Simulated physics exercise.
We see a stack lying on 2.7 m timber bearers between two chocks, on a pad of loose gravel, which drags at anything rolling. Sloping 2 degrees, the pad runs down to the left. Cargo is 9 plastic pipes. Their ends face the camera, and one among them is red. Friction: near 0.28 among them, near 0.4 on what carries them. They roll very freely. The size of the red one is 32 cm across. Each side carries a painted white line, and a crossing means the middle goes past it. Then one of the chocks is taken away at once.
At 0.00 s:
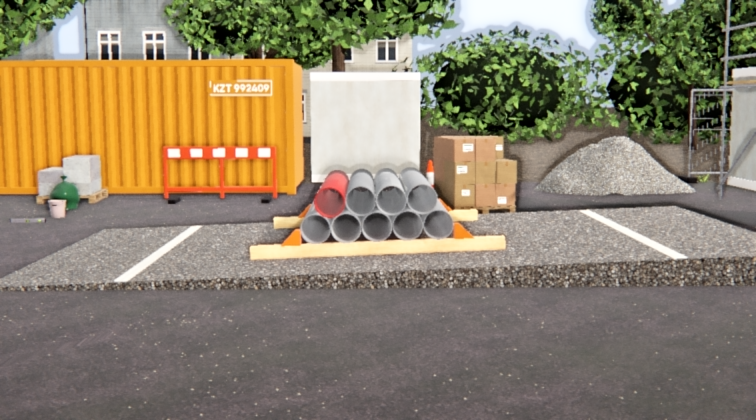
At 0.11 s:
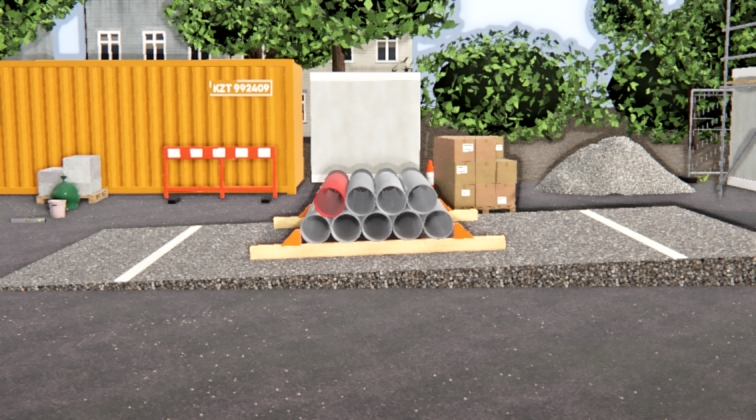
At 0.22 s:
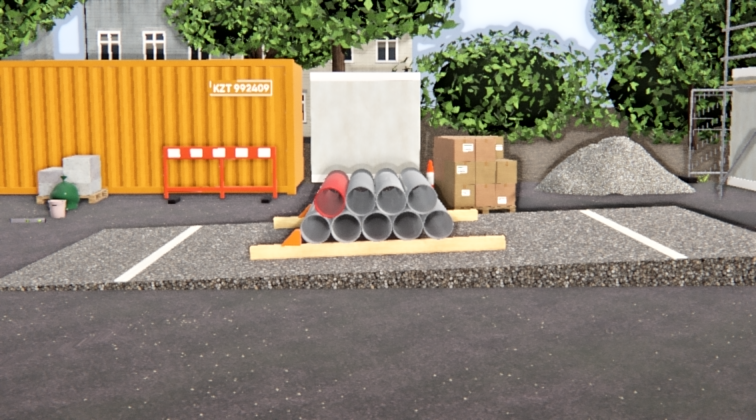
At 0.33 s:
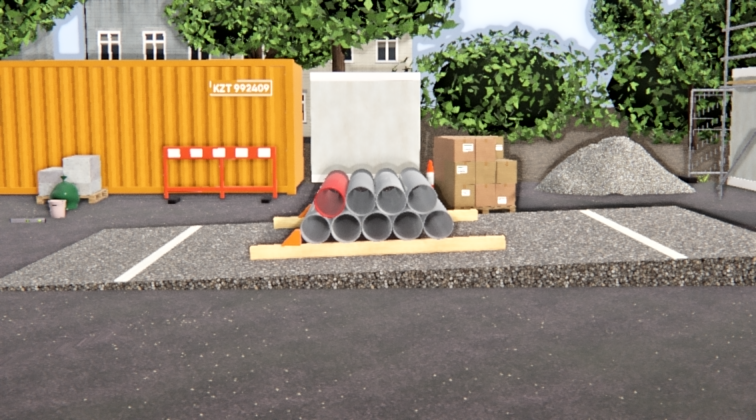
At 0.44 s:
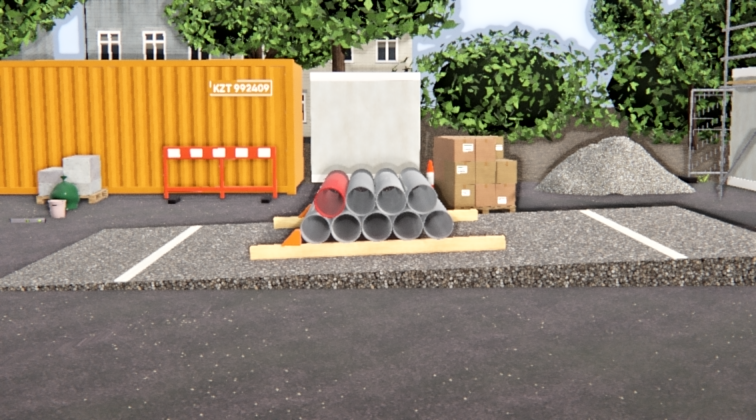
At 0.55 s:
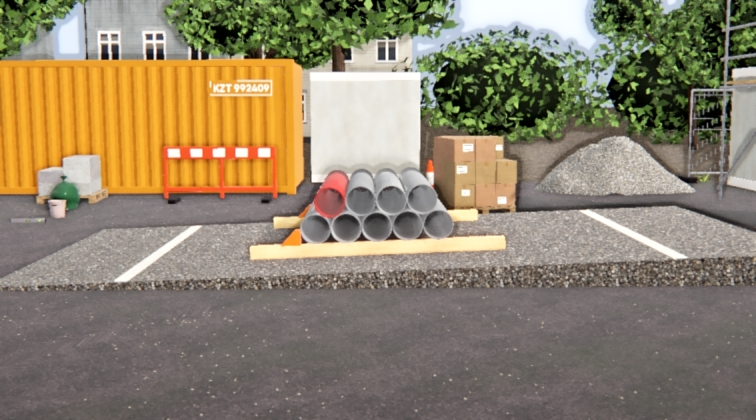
Right-hand orange wedge disappearing from beside a stack of grey pipes and one red on timber bearers, the pipes staying still.
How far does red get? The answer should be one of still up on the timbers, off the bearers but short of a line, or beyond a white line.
I would say still up on the timbers.
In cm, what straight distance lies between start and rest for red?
Estimate - red near 0.
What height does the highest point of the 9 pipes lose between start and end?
About 0 cm.
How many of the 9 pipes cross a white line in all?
The answer is 0.
By 0.9 s, red is up on others, 85 cm from the bearers' left end; 0 over a line so far.
Finally (1.3 s), red is up on others, 85 cm from the bearers' left end; 0 over a line so far.
